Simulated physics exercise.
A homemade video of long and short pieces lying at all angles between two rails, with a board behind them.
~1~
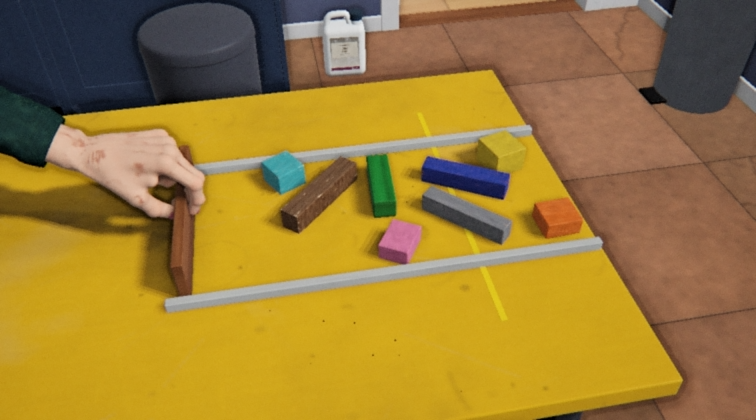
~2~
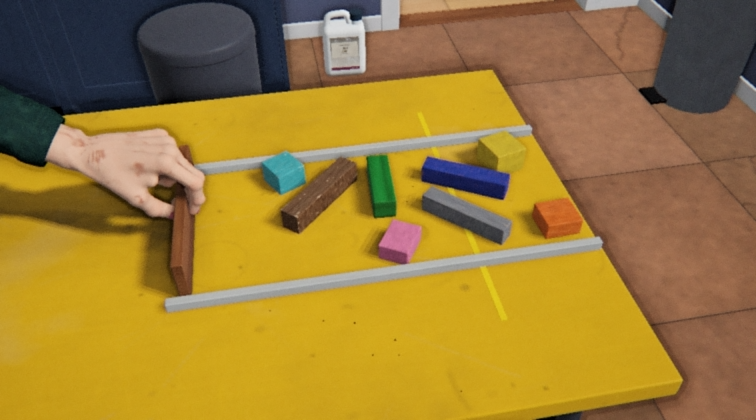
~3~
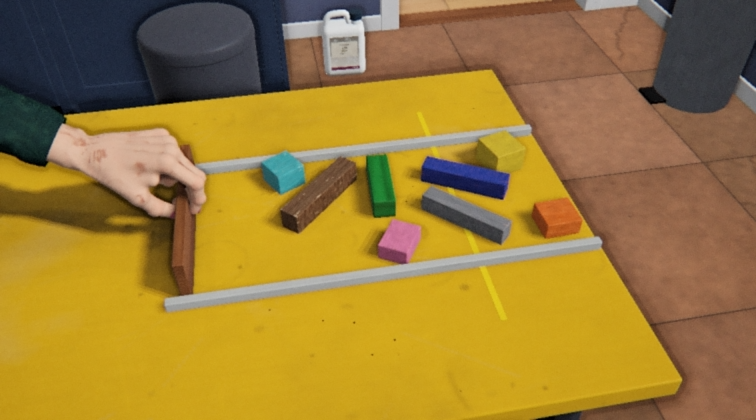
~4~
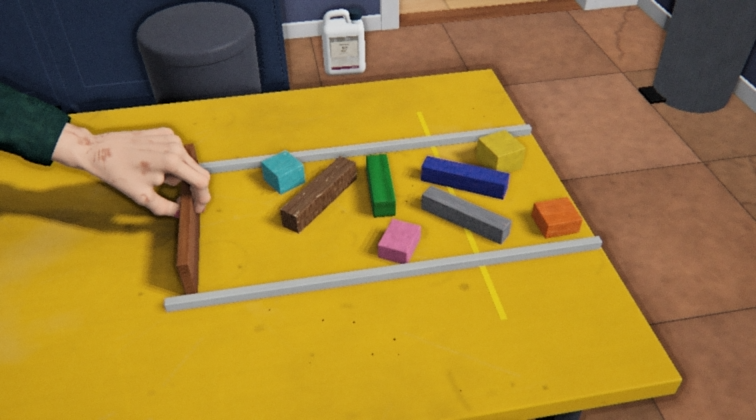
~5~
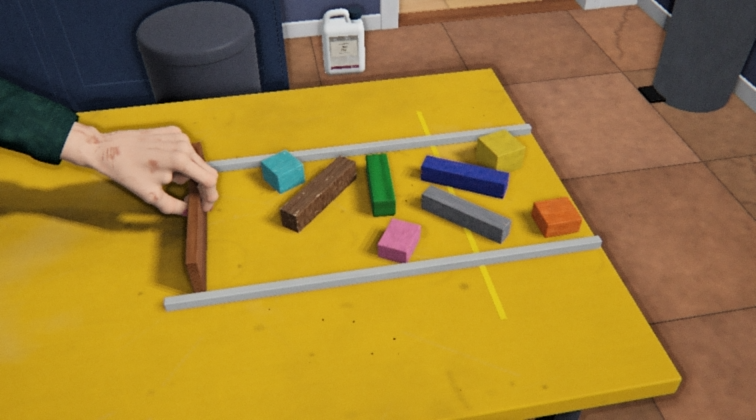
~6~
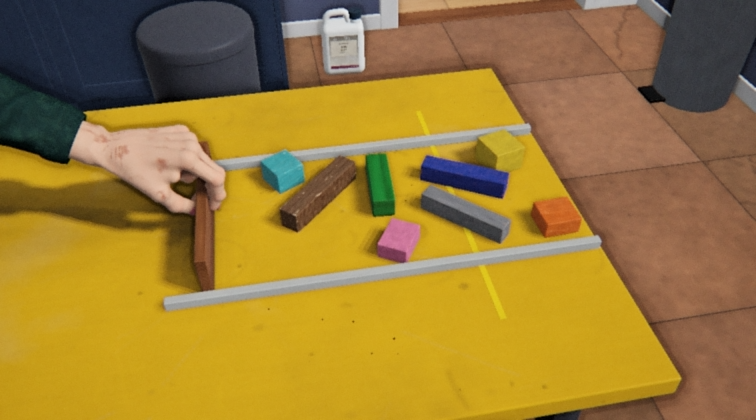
A hand held a brown board upright between two rails on a yellow table, then slid it slightly right toward the scattered colored blocks and bars, which all stayed where they were.
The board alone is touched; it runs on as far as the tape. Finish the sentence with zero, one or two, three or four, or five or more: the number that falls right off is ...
The number that falls right off is zero.
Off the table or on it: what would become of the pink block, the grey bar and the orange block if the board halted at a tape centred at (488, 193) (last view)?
The pink block stays put; the grey bar stays put; and the orange block stays put.
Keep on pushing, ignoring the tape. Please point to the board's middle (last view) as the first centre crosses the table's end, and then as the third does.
First roughly (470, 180), later roughly (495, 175).
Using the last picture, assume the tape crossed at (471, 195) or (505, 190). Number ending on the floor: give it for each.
On the floor, 0 then 3.
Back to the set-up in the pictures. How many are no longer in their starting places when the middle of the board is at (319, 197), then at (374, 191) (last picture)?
First 3 and then 6.
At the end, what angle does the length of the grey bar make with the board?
The angle is about 0 degrees.
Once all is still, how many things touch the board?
3 of them.
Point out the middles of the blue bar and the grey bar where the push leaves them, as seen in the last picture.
The blue bar stops around (555, 182); the grey bar around (533, 210).
Early on, none off yet; orange block at rest near (556, 217); yellow block at rest near (500, 153); blue bar at rest near (464, 177).
A while later, none off yet; orange block at rest near (556, 217); yellow block at rest near (500, 153); blue bar travelled a little near (494, 177).
Finally, the number that fall off is zero.
